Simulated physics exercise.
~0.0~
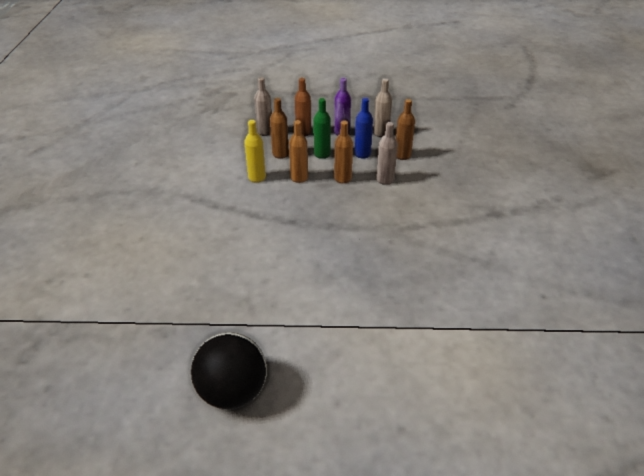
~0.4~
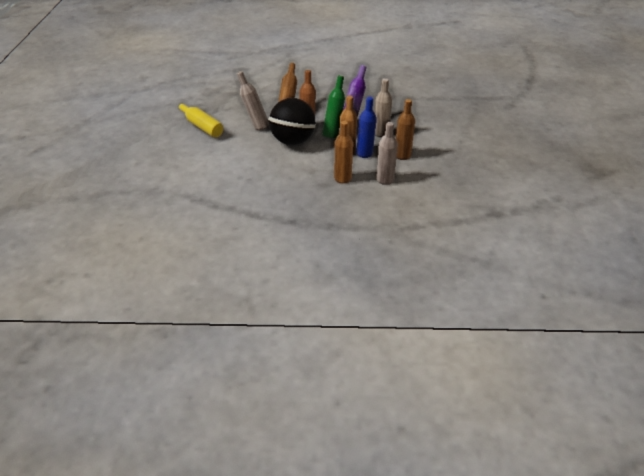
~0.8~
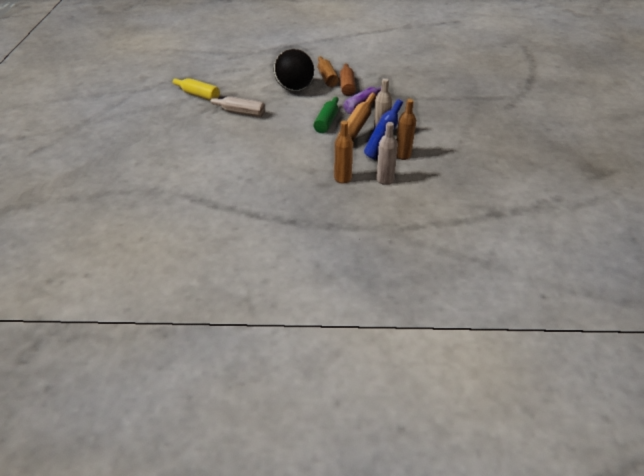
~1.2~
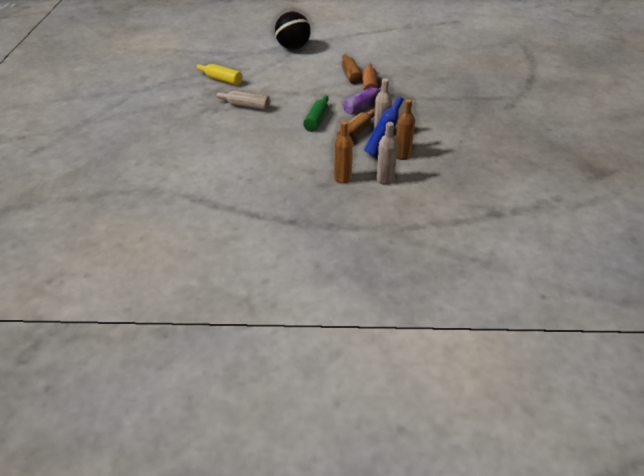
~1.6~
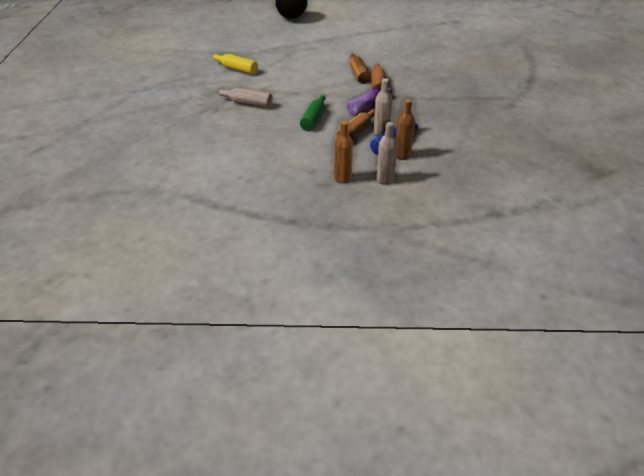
A black ball rolls into the standing bottles, topples most, and rolls away beyond them.
